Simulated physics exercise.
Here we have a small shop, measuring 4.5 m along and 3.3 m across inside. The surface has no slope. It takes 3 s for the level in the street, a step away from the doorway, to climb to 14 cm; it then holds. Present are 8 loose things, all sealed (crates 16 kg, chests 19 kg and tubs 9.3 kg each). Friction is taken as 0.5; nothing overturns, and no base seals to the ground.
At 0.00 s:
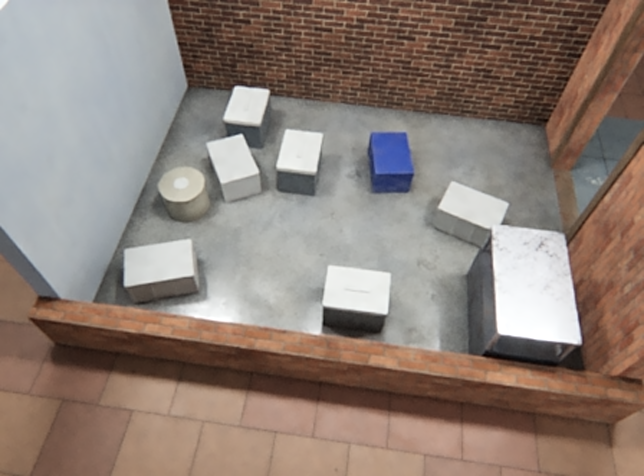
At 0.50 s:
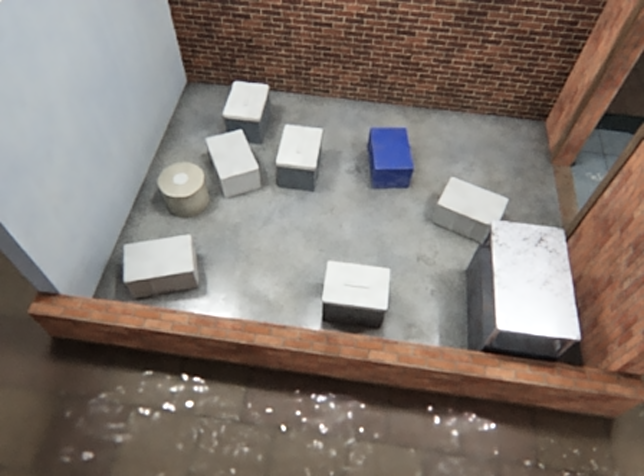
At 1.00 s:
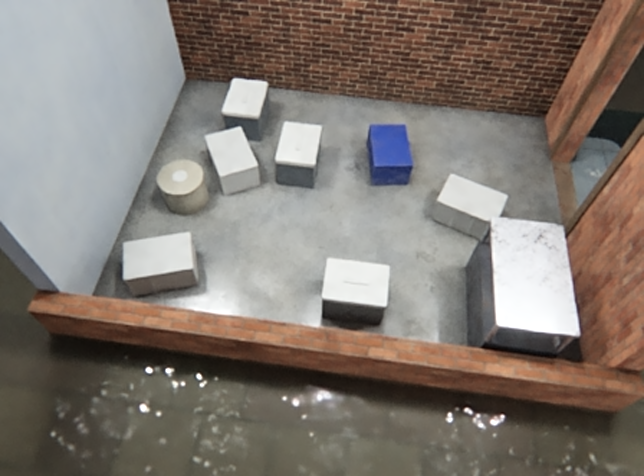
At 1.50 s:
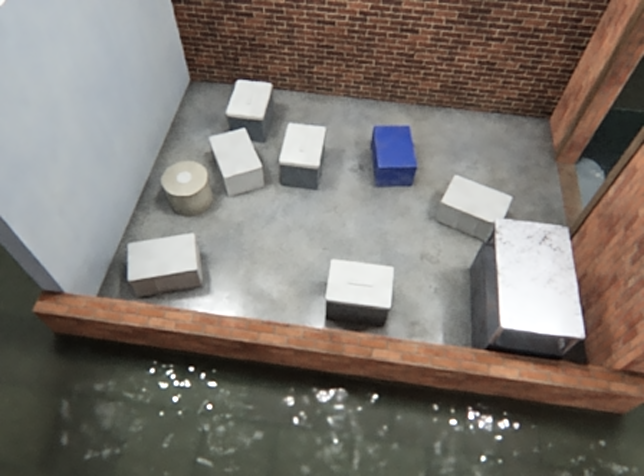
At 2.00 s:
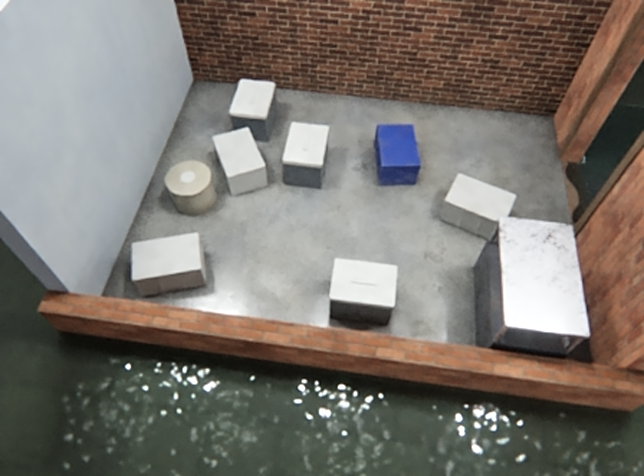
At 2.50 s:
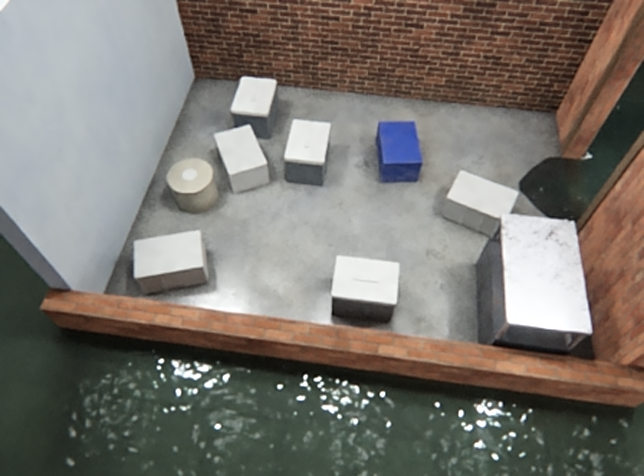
Murky water spreads over the tiled street outside, turning dark green and glinting, then shows in the doorway at right and creeps over a small patch of floor, while the camera drifts very slightly. The view looks down into a small brick-walled room with a pale left wall. Whitish blocks, a round tub at left and a blue crate near the back stay still.
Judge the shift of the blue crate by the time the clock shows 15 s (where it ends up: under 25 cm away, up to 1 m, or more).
Shifts somewhat.
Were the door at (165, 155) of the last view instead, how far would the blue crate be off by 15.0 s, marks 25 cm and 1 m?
I'd expect the blue crate to remain in place.
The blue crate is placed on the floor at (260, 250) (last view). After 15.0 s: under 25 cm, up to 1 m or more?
So it hardly goes anywhere.
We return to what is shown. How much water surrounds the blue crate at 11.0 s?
Somewhere close to 5 cm.
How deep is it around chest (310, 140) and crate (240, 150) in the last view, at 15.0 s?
I'd put it at 8 cm and 8 cm respectively.
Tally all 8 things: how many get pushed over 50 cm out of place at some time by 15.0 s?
It adds up to 2.
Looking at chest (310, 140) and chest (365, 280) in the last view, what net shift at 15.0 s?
Respectively 0 and 0 cm.
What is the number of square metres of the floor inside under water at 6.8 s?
Around 9.0 m2 of it.
After 3.5 s the blue crate is near (400, 141), 0.0 m from its start, aground; 0 afloat.
After 6.8 s the blue crate is near (389, 141), 0.1 m from its start, aground; 0 afloat.
After 11.0 s the blue crate is near (368, 140), 0.3 m from its start, aground; 0 afloat.
After 15.0 s the blue crate is near (347, 137), 0.6 m from its start, afloat; 4 afloat.
